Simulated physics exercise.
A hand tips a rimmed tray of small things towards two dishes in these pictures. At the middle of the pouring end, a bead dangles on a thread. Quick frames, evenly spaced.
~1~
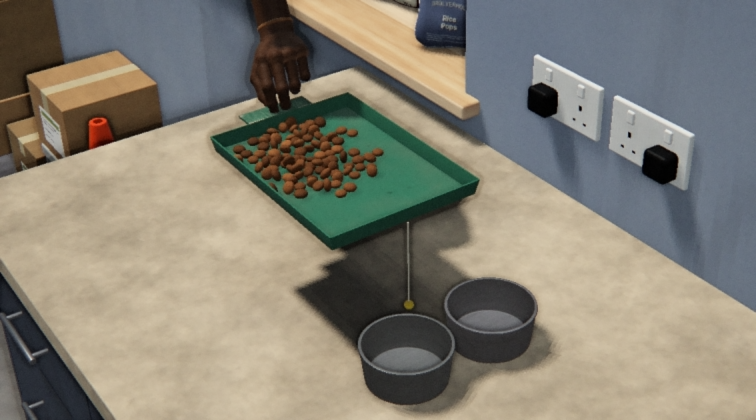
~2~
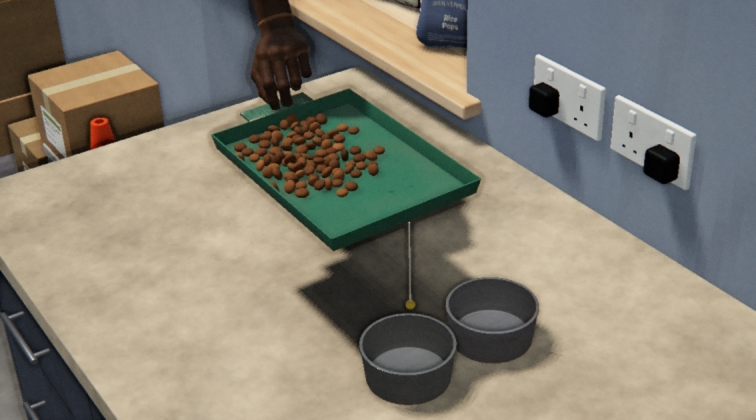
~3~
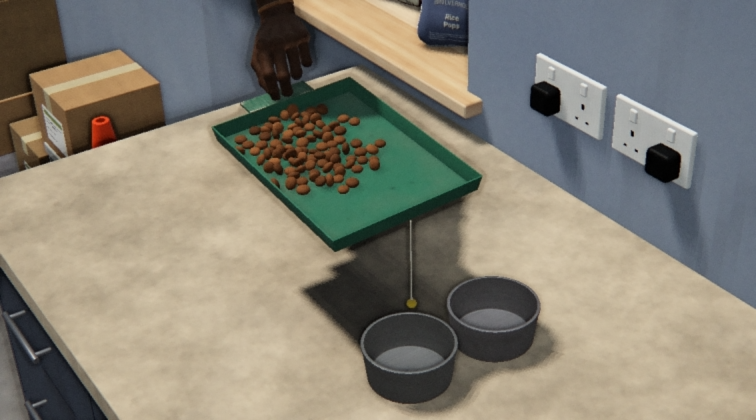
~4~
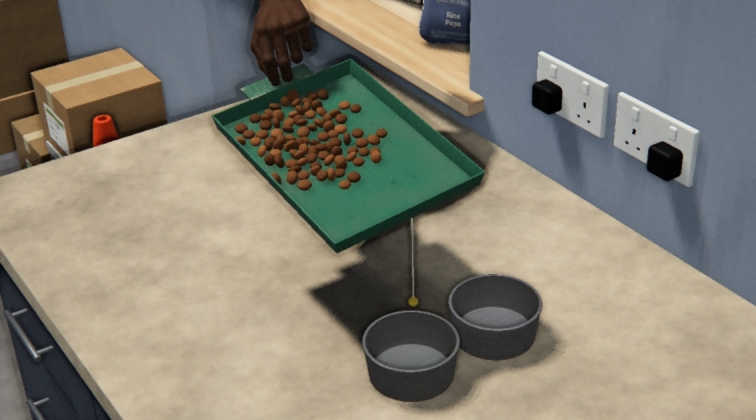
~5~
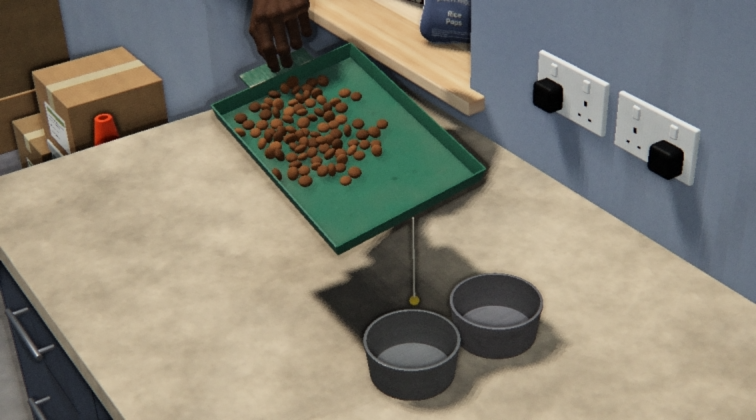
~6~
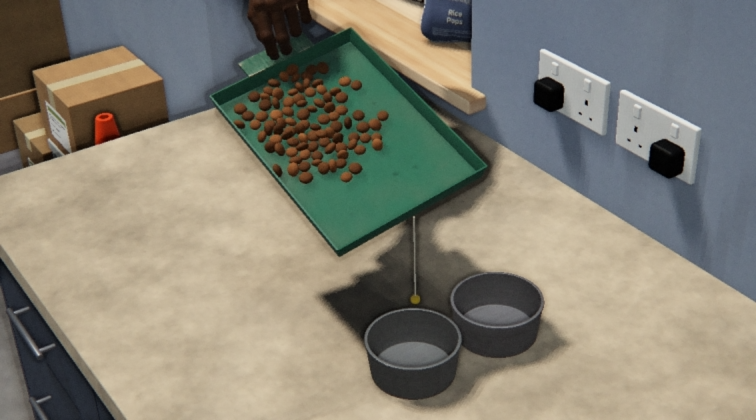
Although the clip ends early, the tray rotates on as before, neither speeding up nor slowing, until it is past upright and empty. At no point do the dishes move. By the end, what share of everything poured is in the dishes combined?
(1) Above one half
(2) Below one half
Option 2: Below one half.
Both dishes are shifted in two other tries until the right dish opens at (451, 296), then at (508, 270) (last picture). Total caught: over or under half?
Placing 1: A majority of it. Placing 2: A minority of it.
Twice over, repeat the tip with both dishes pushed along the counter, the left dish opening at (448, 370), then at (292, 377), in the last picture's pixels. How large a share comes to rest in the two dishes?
Close to 0 in a hundred, then close to 70 in a hundred.
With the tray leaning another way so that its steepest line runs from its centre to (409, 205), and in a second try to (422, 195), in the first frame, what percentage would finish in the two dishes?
Lab note: Case 1 near 70 %, case 2 near 80 %.
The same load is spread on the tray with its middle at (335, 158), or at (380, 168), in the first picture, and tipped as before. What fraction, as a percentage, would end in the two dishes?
Around 30 in a hundred the first time, around 30 in a hundred the second.
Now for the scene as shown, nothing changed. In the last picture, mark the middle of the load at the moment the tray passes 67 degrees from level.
Roughly at (341, 231).
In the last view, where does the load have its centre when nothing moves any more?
Roughly at (355, 388), give or take.
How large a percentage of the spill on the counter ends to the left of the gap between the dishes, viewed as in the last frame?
Around 100 per cent, I reckon.
Soon, tray tipped steeply; most on the tray; a small part in the air.
A while on, tray tipped past a quarter turn; a small part on the tray; about a quarter in the left dish; about two thirds outside both; a small part in the air.
Towards the end, tray tipped past a quarter turn; about a quarter in the left dish; most outside both.
Finally, tray tipped past a quarter turn; about a quarter in the left dish; none in the right dish; most outside both.
